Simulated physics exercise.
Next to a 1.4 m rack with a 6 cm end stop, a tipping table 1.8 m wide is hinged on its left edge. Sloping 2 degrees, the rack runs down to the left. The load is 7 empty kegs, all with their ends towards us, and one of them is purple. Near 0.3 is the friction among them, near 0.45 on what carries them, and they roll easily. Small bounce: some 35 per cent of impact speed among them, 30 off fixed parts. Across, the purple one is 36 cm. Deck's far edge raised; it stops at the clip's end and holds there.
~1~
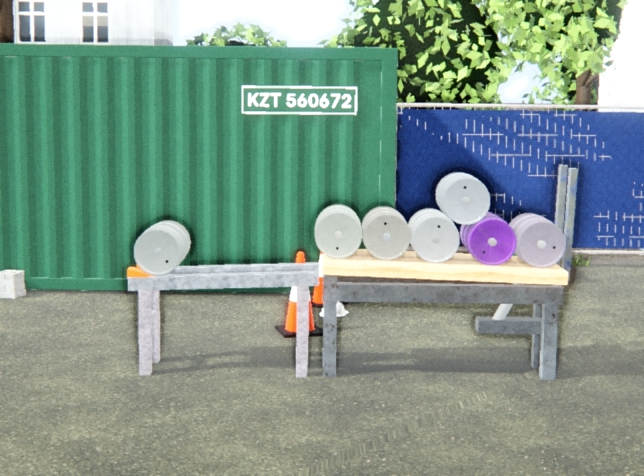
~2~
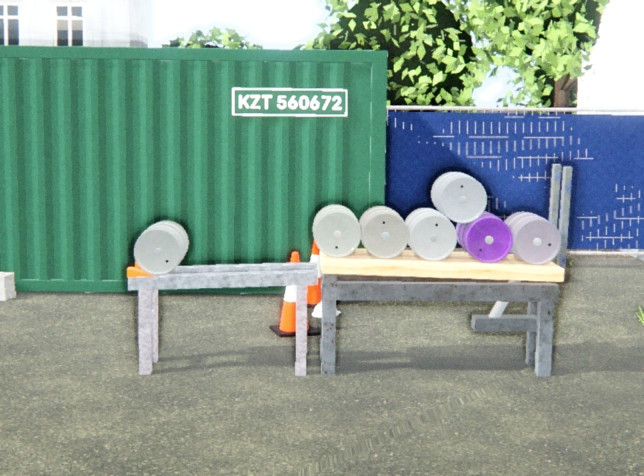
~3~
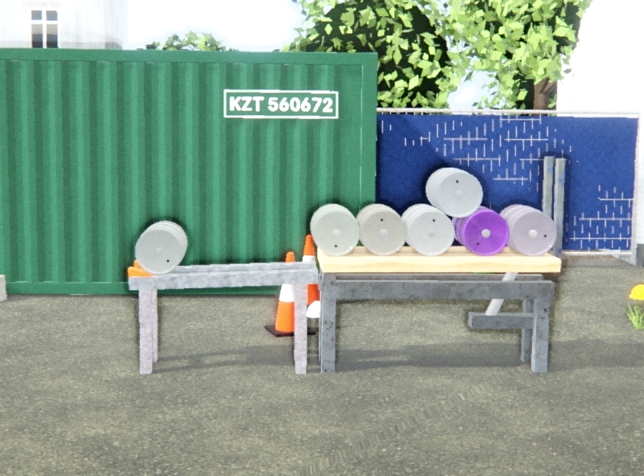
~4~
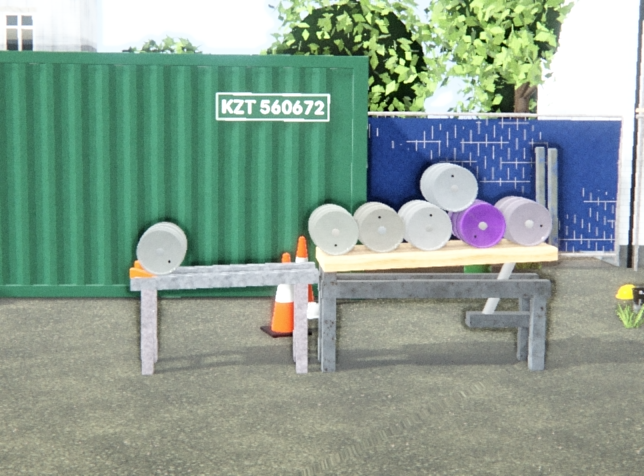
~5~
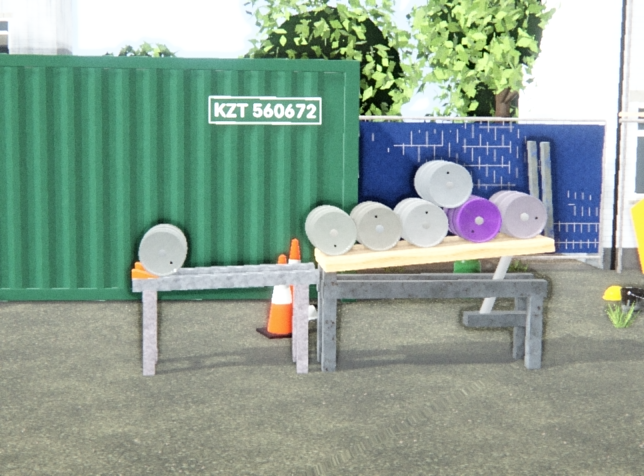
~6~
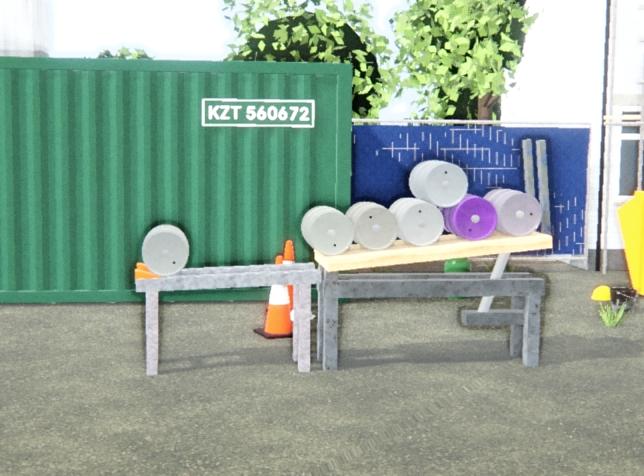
A big green container and a blue fence stand behind two grey-legged tables on tarmac, seen from the front in daylight. Five kegs, grey except for a purple one second from right, line the right table's pale wooden deck with a grey one on top, while another grey keg sits on the lower left rack. The deck's right edge rises slightly, tilting it leftward, as the camera drifts right.
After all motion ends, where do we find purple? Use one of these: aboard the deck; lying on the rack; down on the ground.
It is found aboard the deck.
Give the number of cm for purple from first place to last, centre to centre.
Purple shifts something like 80.
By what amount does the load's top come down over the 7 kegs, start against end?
It sits roughly 20 cm lower at the end.
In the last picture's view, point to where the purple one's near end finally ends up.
At about (381, 229).
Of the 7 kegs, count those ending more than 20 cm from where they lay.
That would be 6 of them.
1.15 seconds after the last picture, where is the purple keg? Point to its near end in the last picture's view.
Roughly at (443, 223) in the last picture.
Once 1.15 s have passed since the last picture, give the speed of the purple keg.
Its speed is roughly 0.1 m/s.
Then, 1.2 s past the sixth picture, purple is on the deck, 95 cm from the hinge, rolling left; 0 past the stop so far.
Finally (2.5 s after the last picture), purple is on the deck, 45 cm from the hinge; 0 past the stop so far.
